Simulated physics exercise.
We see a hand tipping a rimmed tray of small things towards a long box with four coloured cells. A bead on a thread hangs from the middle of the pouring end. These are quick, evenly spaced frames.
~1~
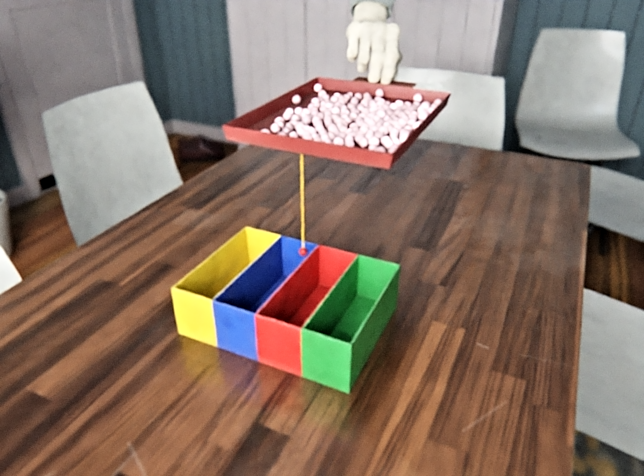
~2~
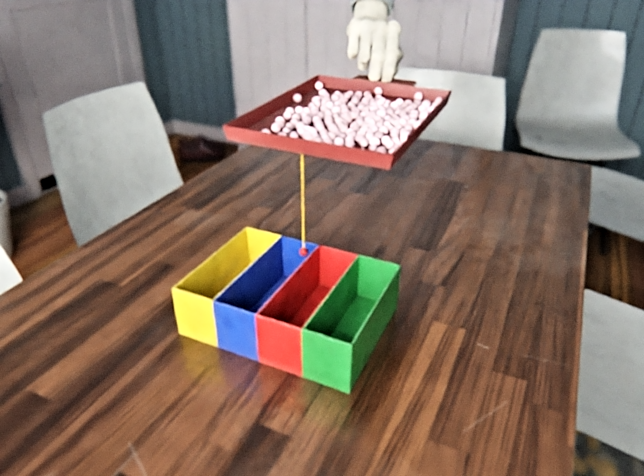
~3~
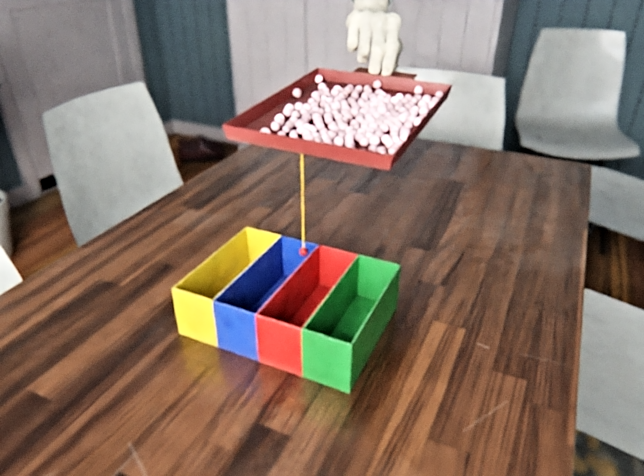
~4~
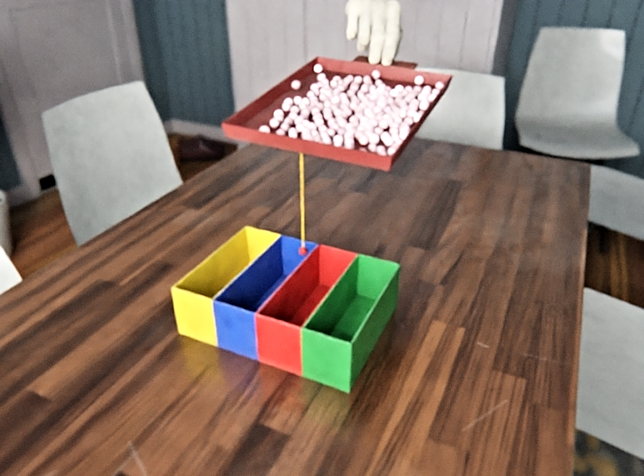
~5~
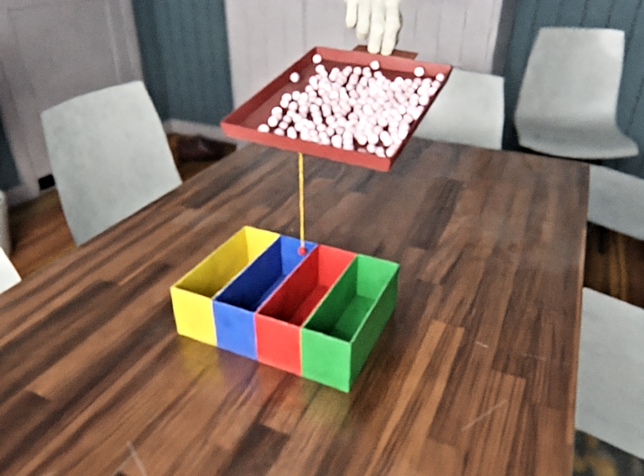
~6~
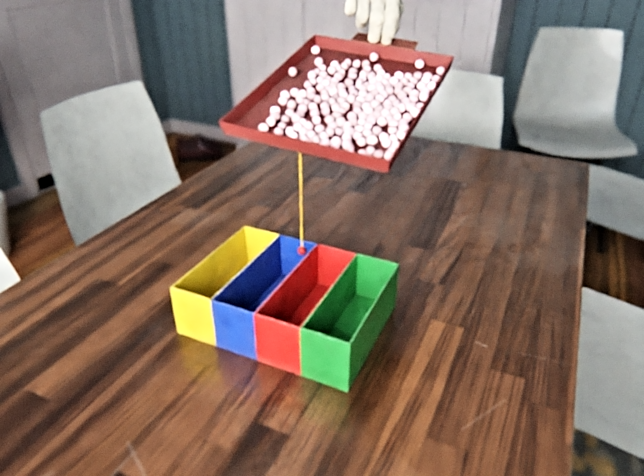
A hand slowly raises the far side of a red tray of small pale pink pieces.
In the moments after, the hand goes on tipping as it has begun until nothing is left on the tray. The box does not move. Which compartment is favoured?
Fullest: The green cell.
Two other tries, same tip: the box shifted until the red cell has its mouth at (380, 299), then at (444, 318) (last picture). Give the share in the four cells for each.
The first gives 90 %, the second 70 %.
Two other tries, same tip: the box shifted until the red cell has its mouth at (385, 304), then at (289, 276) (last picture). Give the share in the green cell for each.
The first gives 0 %, the second 30 %.
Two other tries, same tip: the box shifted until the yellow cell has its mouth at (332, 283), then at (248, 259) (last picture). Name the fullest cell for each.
The first try: The blue one. The second: That green cell.
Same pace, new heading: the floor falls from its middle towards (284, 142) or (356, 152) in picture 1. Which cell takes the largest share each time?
In turn: That yellow cell; green.
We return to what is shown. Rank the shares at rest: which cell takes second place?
Next in line is the red one.
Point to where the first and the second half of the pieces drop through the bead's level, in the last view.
Around (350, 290) and then (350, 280).
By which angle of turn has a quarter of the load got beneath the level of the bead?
At about 80°.
Soon after the last picture, tray tipped steeply; all on the tray.
A little later, tray tipped right over; a small part on the tray; about a third in the green cell; about a quarter in the red cell; a small part in the blue cell; a stray few in the yellow cell; about a third falling or outside the box.
Later still, tray tipped past a quarter turn; about half in the green cell; about a quarter in the red cell; a small part in the blue cell; a stray few in the yellow cell; about a quarter falling or outside the box.
By the end, tray tipped past a quarter turn; about half in the green cell; about a quarter in the red cell; a small part in the blue cell; a stray few in the yellow cell; about a quarter outside the box.
